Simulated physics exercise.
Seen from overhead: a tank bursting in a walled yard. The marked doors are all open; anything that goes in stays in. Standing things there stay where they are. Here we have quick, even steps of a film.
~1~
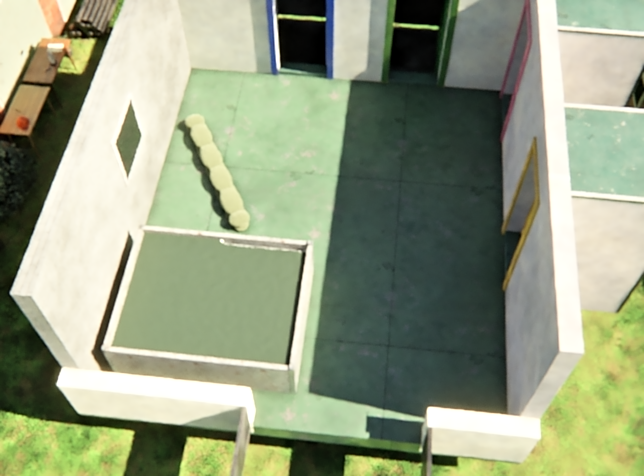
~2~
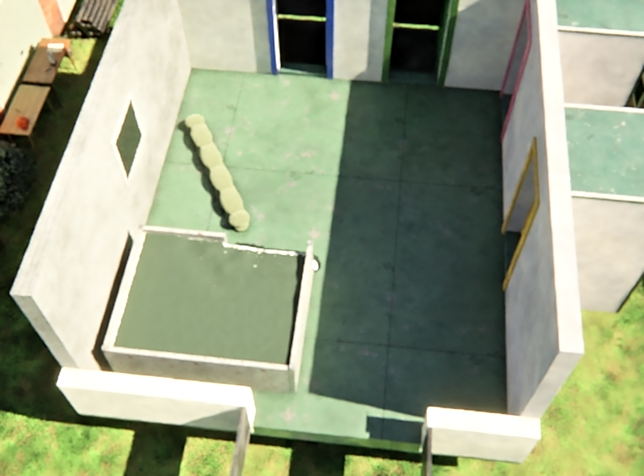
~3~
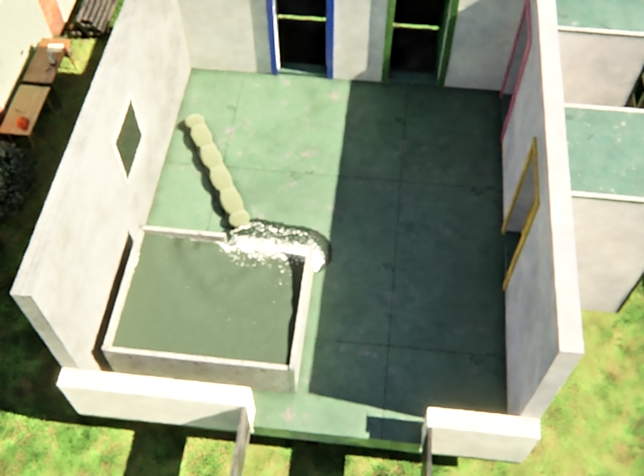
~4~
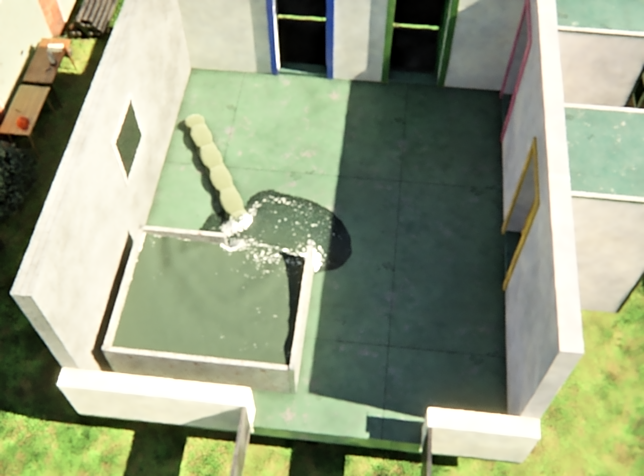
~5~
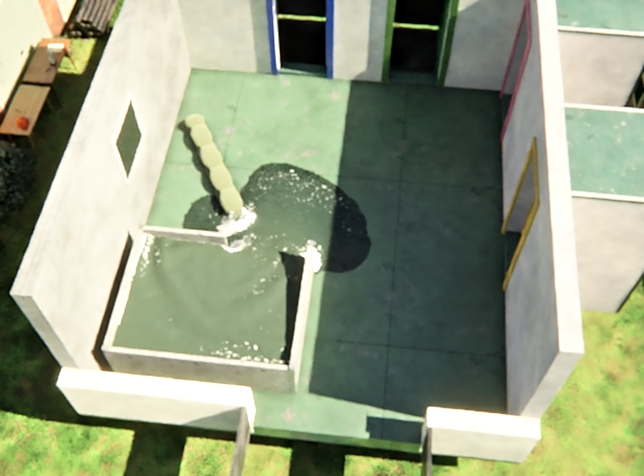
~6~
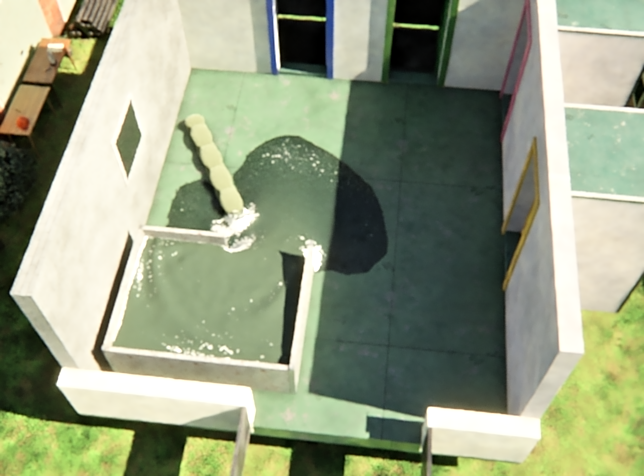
A square yard with pale walls and a green floor, half in shadow, is seen from high overhead by a still camera. A low white-walled tank of dark green water sits at the lower left, below a lumpy cream-coloured column, with blue and green doorways at the back. The tank's far side breaks open, and water pours out in white froth, spreading across the floor in a widening dark pool.
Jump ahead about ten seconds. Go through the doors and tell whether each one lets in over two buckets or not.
Yellow door: Two buckets or fewer; blue door: Over two buckets; pink door: Over two buckets; green door: Over two buckets.
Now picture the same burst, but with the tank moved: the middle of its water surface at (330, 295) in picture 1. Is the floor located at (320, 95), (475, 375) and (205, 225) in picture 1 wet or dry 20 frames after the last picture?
The first spot ends up sodden, the second left untouched and the third left untouched.
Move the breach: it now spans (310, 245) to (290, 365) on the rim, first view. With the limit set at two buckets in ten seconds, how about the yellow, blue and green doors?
Against the threshold, the yellow door beats it, the blue door misses it and the green door beats it.
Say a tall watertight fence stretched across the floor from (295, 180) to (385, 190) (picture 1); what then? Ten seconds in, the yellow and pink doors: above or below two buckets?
Then: The yellow one floods; the pink one stays under.
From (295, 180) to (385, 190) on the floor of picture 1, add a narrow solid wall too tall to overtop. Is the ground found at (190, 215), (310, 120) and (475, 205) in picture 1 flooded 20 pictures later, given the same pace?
Results in order: Swamped / swamped / swamped.
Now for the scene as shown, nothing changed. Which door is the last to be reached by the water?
My answer: The yellow-painted one.
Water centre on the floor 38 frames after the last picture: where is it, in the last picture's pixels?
At about (295, 204).
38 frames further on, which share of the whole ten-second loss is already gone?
I'd say about 75 per cent.
A moment on, water covers 45 % of the floor; the yellow door not reached, the blue door under two buckets in, the pink door not reached, the green door not reached.
Next, water covers 60 % of the floor; the yellow door not reached, the blue door far over two buckets in, the pink door not reached, the green door over two buckets in.
Then, water covers 65 % of the floor; the yellow door wet at the sill, nothing in, the blue door far over two buckets in, the pink door over two buckets in, the green door far over two buckets in.
Later, water covers 75 % of the floor; the yellow door wet at the sill, nothing in, the blue door far over two buckets in, the pink door over two buckets in, the green door far over two buckets in.
In the end, water covers 95 % of the floor; the yellow door wet at the sill, nothing in, the blue door far over two buckets in, the pink door over two buckets in, the green door far over two buckets in.
